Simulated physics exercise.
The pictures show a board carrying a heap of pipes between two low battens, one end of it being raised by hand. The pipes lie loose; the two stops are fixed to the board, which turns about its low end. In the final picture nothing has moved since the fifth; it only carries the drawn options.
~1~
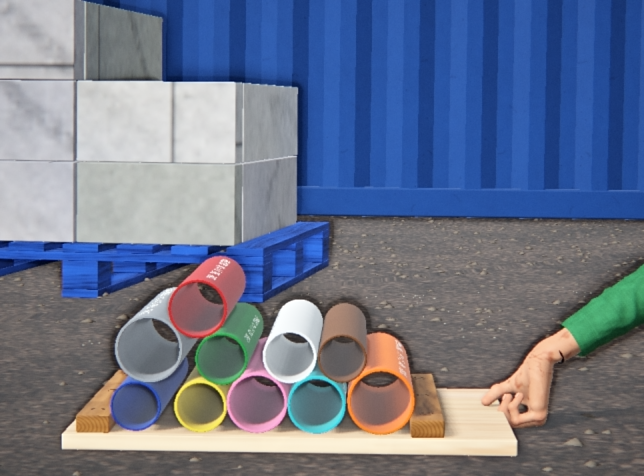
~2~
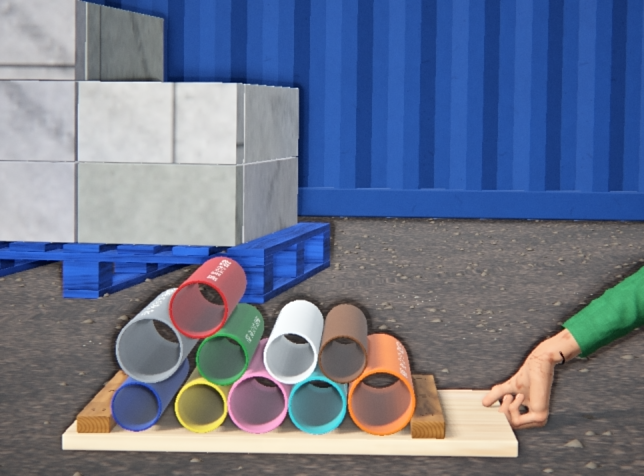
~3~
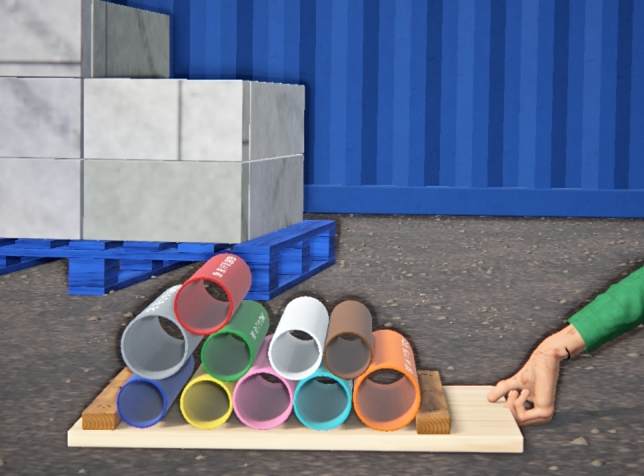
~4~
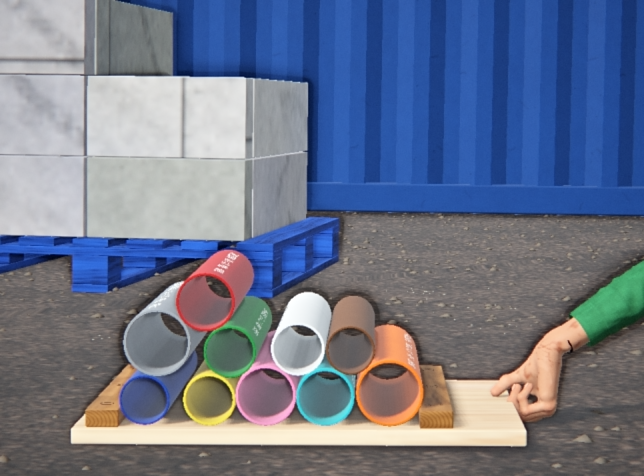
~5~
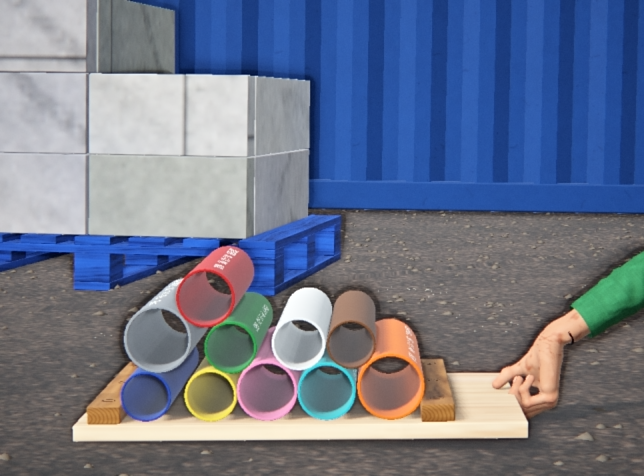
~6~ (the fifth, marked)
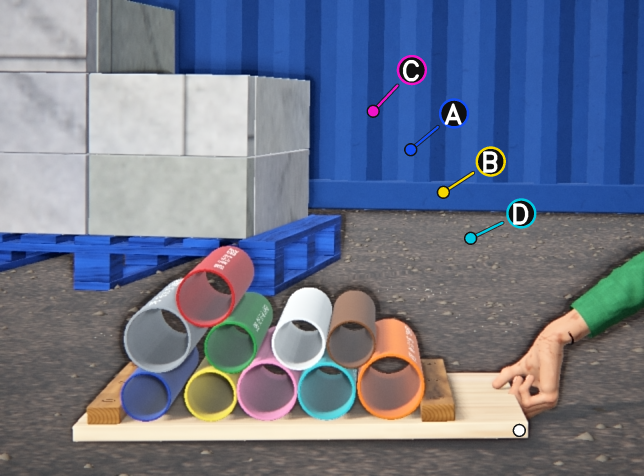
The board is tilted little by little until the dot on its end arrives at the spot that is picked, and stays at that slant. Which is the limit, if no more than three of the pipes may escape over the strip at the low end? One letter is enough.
It can be raised to D.
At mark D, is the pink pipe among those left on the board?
The pink pipe: Yes.
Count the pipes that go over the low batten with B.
It comes to five.
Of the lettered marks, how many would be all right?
One of them.
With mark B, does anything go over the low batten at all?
At B: Yes.
On the marked copy, A at (411, 149); B at (443, 192); C at (373, 111); D at (470, 238); the white dot at (519, 431).
With D. Early on, board at 16°.
Further on, board at 27°.
At the end, board at 27°, three over the low batten (green, grey, red).
As for the rest, A five over the low batten; B five over the low batten; C five over the low batten.
